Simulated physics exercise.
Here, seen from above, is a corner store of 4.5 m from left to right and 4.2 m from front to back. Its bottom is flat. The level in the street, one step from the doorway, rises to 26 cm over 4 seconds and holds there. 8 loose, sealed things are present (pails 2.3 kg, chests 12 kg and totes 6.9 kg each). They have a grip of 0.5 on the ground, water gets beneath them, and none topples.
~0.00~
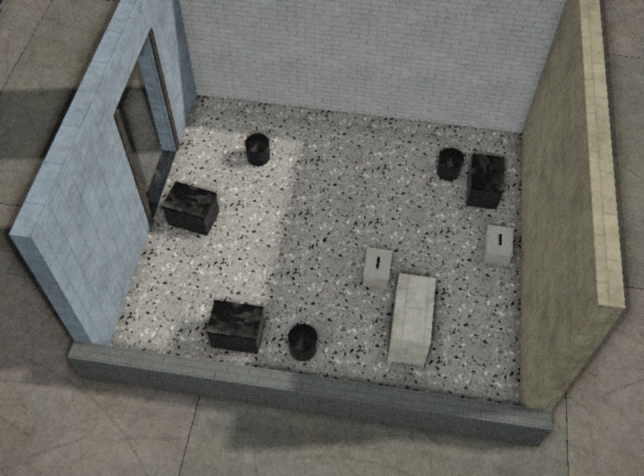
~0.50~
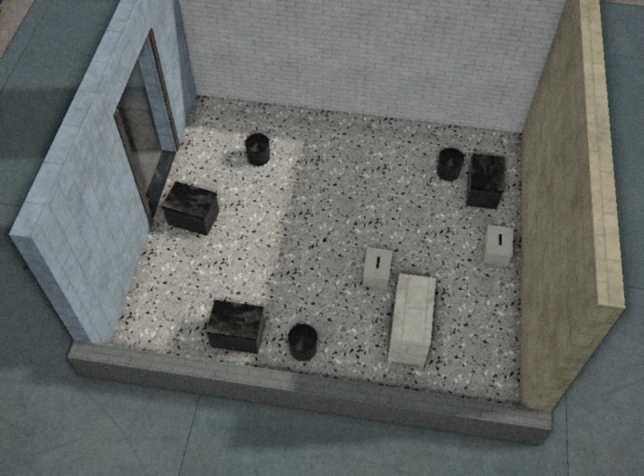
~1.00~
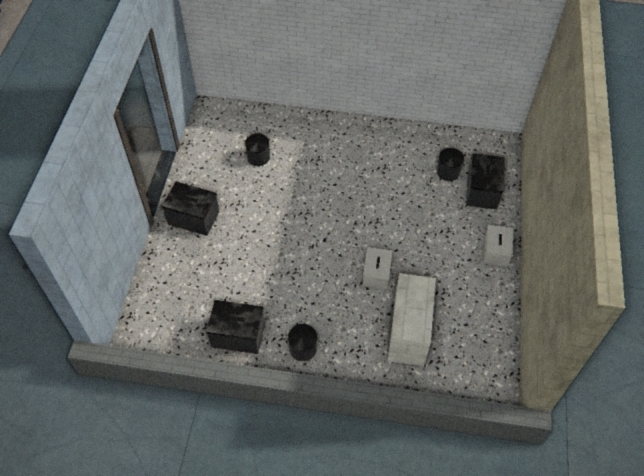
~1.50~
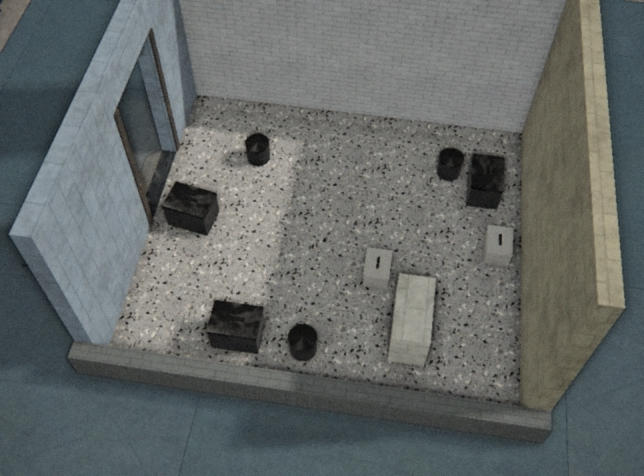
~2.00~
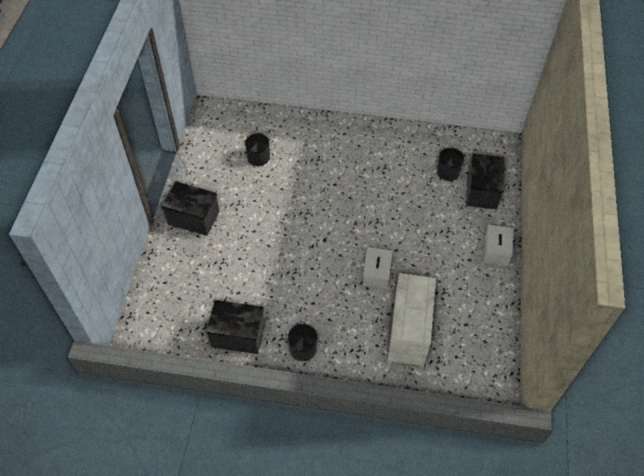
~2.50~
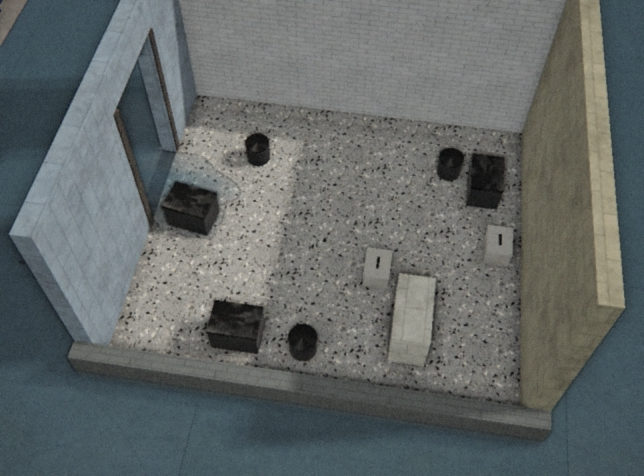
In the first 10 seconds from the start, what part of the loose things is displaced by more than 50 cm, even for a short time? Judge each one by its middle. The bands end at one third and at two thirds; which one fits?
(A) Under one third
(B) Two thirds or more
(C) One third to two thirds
Option B: Two thirds or more.
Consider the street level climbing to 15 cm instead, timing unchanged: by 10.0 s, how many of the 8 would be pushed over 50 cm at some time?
So the tally would be 3.
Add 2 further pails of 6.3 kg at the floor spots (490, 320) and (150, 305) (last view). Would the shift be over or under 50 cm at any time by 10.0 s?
In turn: Past it, under.
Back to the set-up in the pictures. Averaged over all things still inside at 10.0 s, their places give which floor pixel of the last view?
(397, 303).
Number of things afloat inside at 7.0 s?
It comes to 6.
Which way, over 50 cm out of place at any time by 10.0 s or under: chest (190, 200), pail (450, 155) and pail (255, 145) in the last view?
So that's beyond it for the first, beyond it for the second and beyond it for the last.
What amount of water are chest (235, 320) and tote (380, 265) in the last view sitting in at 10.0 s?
Depth approx. 5 cm / 12 cm.
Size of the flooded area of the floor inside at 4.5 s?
That flooded area is roughly 9.5 m2.
After 3.5 s 0 of 8 are over 50 cm from their spots; 0 afloat.
After 4.5 s 2 of 8 are over 50 cm from their spots; 0 afloat.
After 7.0 s 4 of 8 are over 50 cm from their spots; 6 afloat.
After 10.0 s 7 of 8 are over 50 cm from their spots, and 7 have been at some point; 7 afloat.
